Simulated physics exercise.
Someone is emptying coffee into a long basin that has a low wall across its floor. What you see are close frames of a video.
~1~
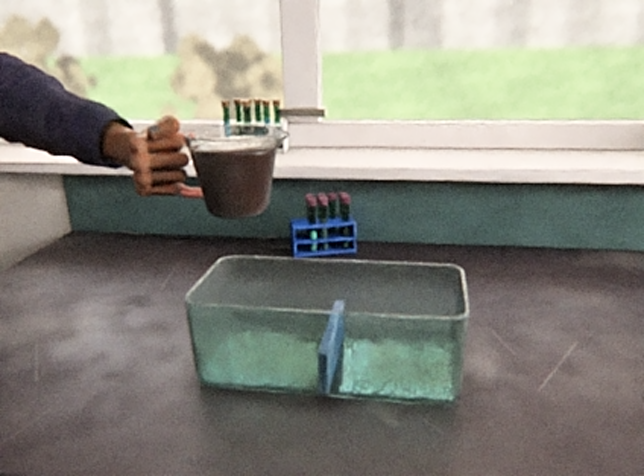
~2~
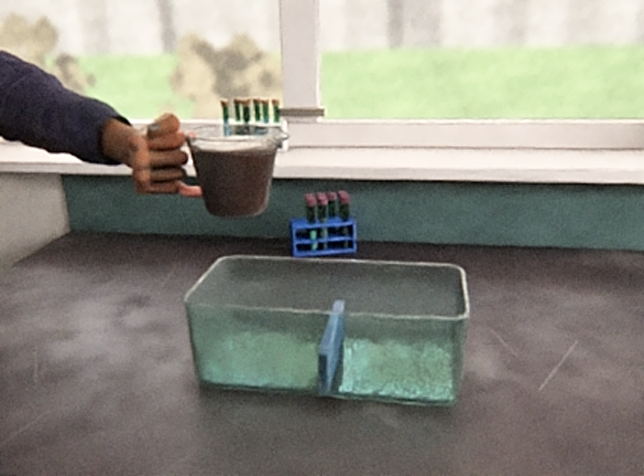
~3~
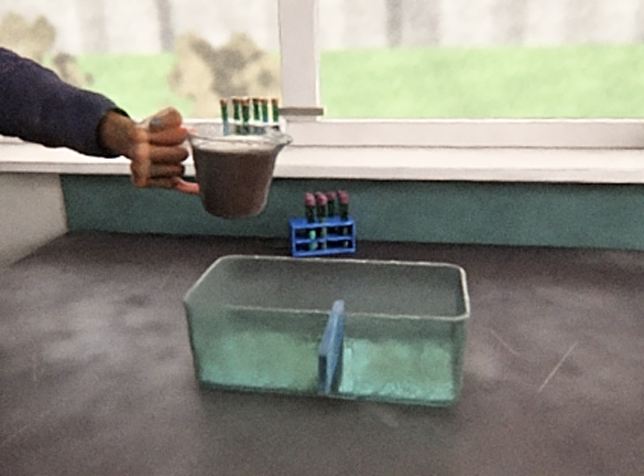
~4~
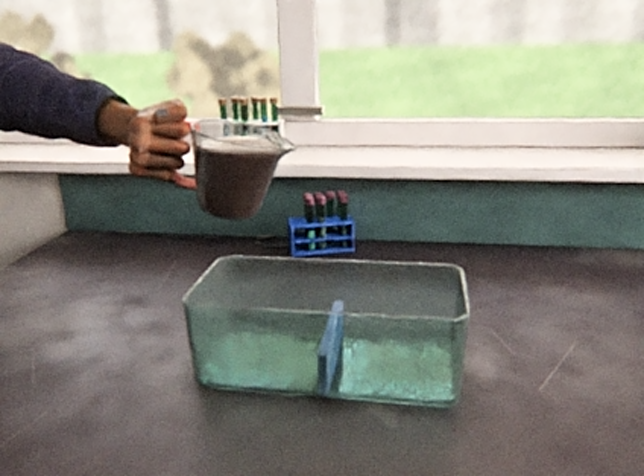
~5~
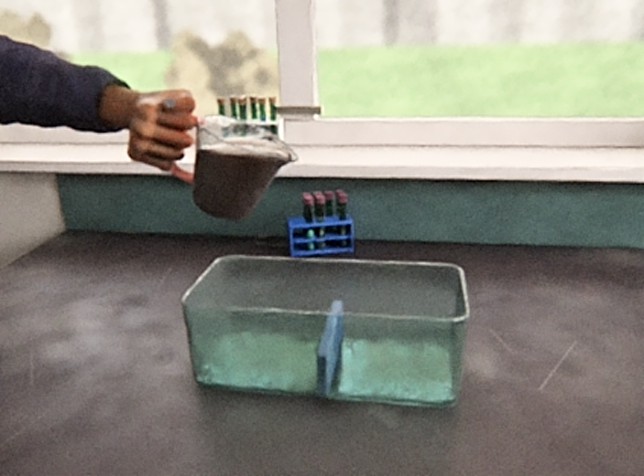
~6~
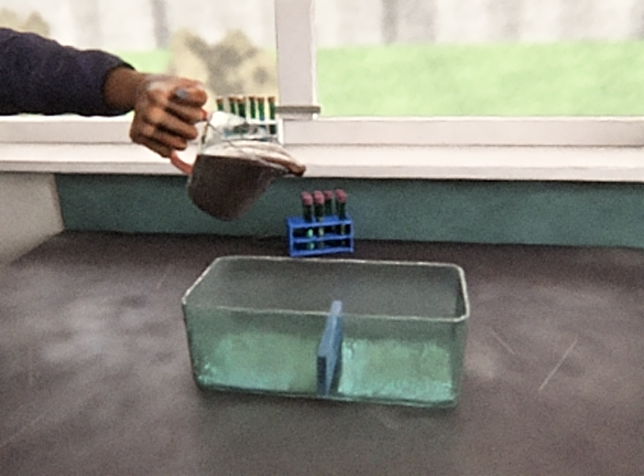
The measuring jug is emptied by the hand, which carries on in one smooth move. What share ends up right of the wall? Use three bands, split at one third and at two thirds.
Between a third and two thirds ends up there.
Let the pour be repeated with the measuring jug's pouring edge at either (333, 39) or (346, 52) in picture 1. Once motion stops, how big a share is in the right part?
First place gives some 85 %, second place some 85 %.
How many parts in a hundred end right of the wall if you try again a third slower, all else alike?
About 65 %.
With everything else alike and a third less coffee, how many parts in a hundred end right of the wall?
The share comes to roughly 20 per cent.
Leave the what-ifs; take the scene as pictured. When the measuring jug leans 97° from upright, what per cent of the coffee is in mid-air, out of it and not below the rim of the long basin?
It's close to 30 %.
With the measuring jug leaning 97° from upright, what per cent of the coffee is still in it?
Still holding around 35 %, give or take.
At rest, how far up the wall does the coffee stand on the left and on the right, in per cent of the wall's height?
The left side ends up close to 20, the right side close to 20.
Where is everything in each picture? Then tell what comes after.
In the first frame, tilt 0°; pouring edge (290, 134); surface from (195, 143) to (276, 144); the long basin's rim runs from (204, 279) to (465, 291); the wall's top is at (332, 326).
In the second frame, tilt 1°; pouring edge (291, 135); surface from (196, 143) to (276, 145).
In the third frame, tilt 6°; pouring edge (293, 140); surface from (198, 141) to (278, 146).
In the fourth frame, tilt 13°; pouring edge (296, 148); surface from (200, 143) to (283, 148).
In the fifth frame, tilt 22°; pouring edge (299, 159); surface from (202, 145) to (292, 151).
In the sixth frame, tilt 34°; pouring edge (301, 173); surface from (201, 154) to (288, 160); 3 per cent is over the edge.
A moment on, the measuring jug is tipped on its side and 34 per cent is still to pour, 4 is left of the wall and 34 right of it.
Next, the measuring jug is tipped right over and 1 per cent is still to pour, 45 is left of the wall and 50 right of it.
Then the measuring jug is tipped right over and 0 per cent is still to pour, 48 is left of the wall and 50 right of it.
Later the measuring jug is tipped right over and 0 per cent is still to pour, 49 is left of the wall and 50 right of it.
In the end 49 per cent lies left of the wall, 50 right of it and 1 outside.
